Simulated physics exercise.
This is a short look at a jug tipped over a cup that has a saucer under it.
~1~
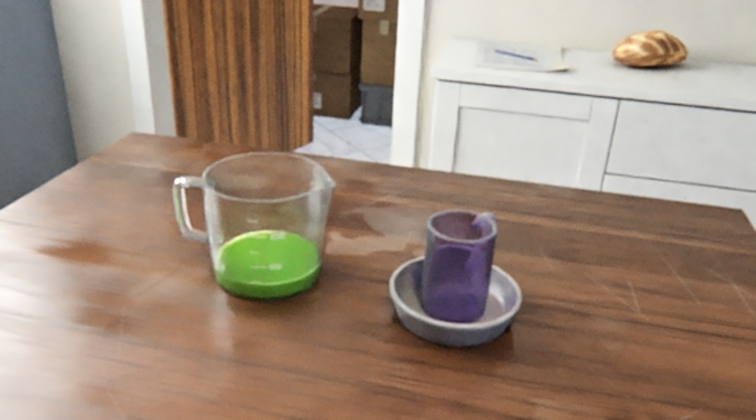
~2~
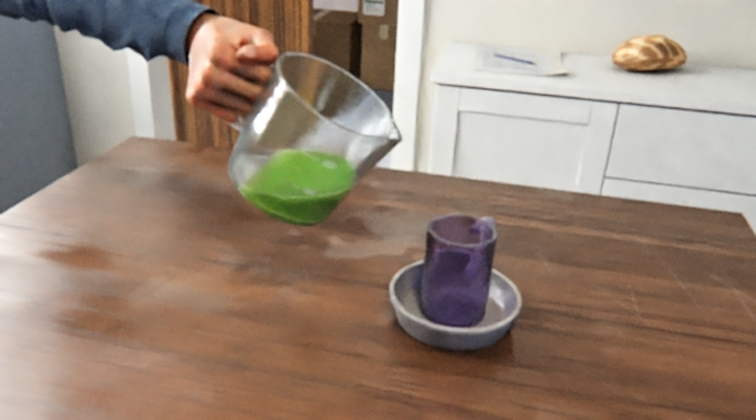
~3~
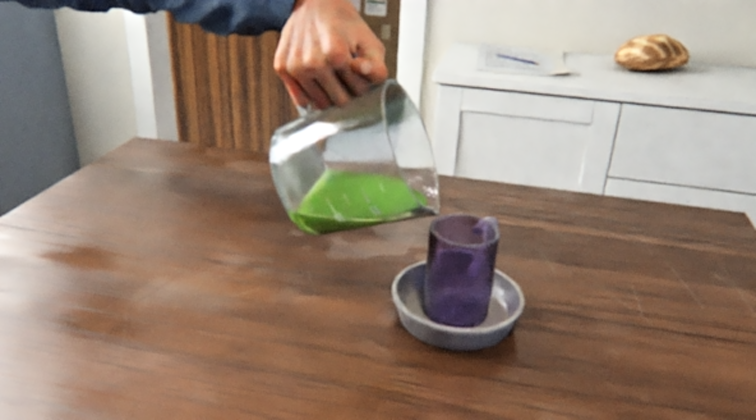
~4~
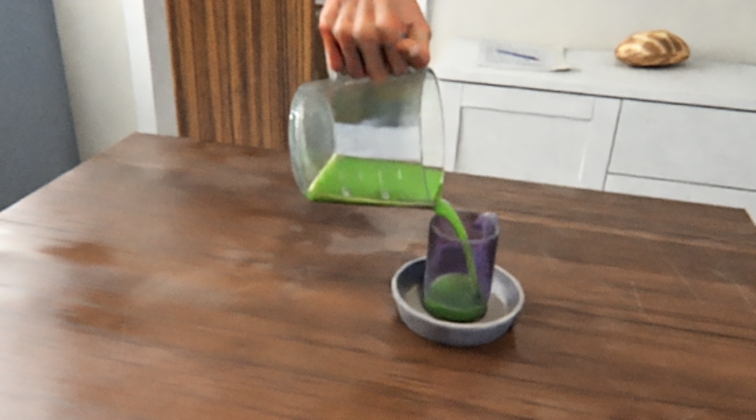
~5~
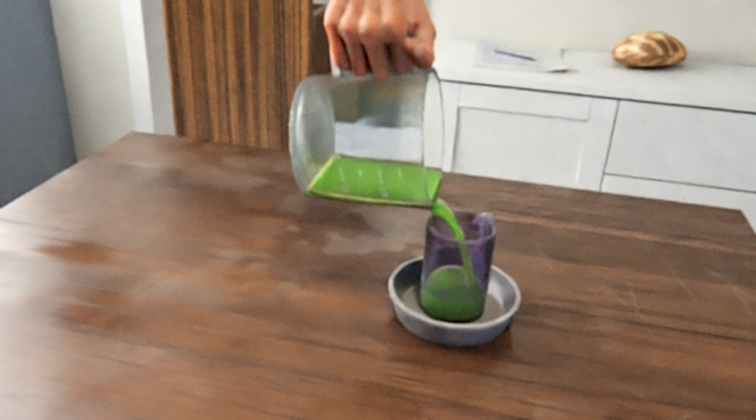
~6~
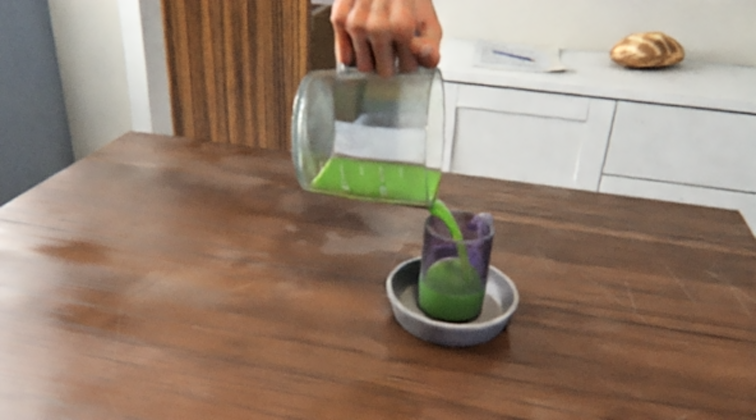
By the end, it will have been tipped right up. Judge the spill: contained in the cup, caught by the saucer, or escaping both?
Chances are the saucer won't be needed.
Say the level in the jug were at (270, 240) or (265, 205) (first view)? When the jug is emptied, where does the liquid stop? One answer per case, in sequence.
In that order: The saucer catches it, floods the top.
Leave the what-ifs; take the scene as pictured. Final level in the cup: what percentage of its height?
I reckon it sits around 60 %.
Soon after, the cup is about half full; the saucer is dry.
Later, the cup is about two thirds full; the saucer is dry.
In the end, the cup is about two thirds full; the saucer is dry.
